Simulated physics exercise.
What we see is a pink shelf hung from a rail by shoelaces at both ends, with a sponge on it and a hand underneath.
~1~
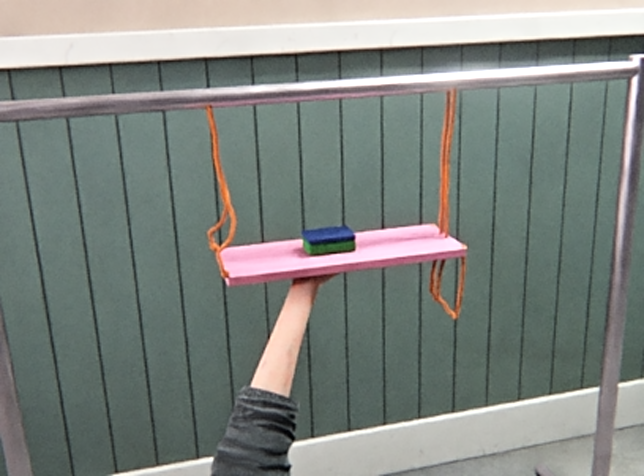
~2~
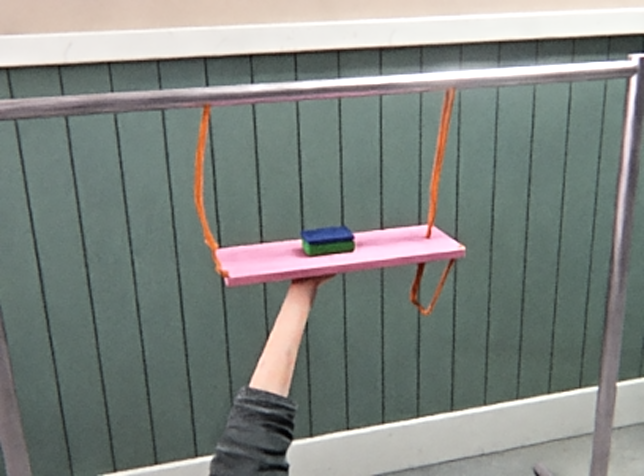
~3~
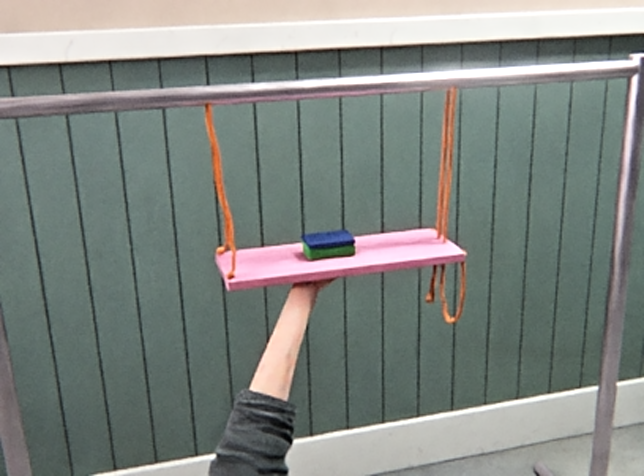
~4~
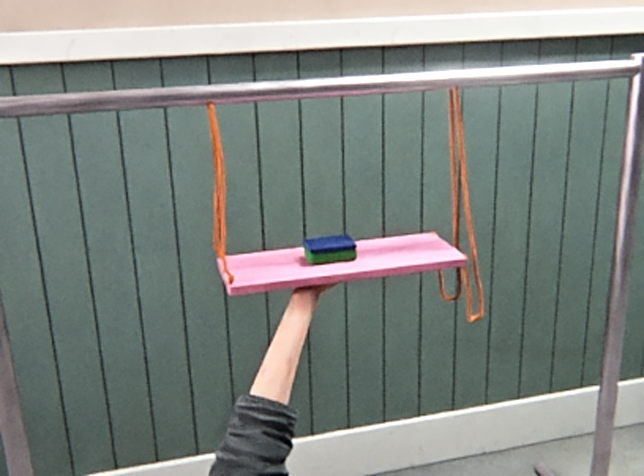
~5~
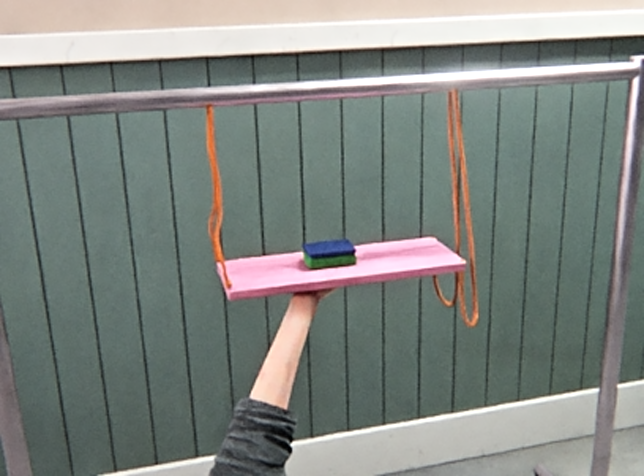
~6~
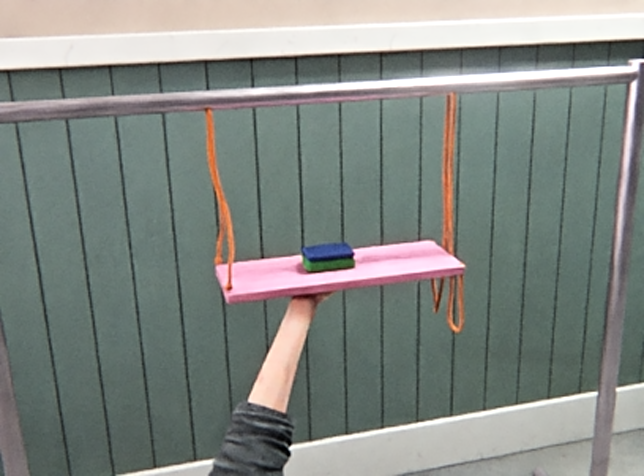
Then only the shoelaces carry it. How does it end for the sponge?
As it turns out, the sponge is shed rightwards.
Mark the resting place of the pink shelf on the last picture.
Around (317, 336).
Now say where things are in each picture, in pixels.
In the first frame, sponge (329, 241); pink shelf (352, 267).
In the second frame, sponge (328, 242).
In the third frame, sponge (328, 245).
In the fourth frame, sponge (330, 250); pink shelf (353, 276).
In the fifth frame, sponge (329, 255).
In the sixth frame, sponge (328, 258); pink shelf (351, 284); left shoelaces almost straight; right shoelaces slack, hanging in a loop.
Then, 0.44 s on from there, board tipped 14° down to the right; sponge sliding near (404, 293).
Then, 0.98 s on from there, board tipped 35° down to the right; sponge on the floor.
Then, 1.52 s on from there, board tipped 36° down to the right; sponge on the floor.
In the end, board tipped 38° down to the right; sponge on the floor. The sponge goes off on the right.
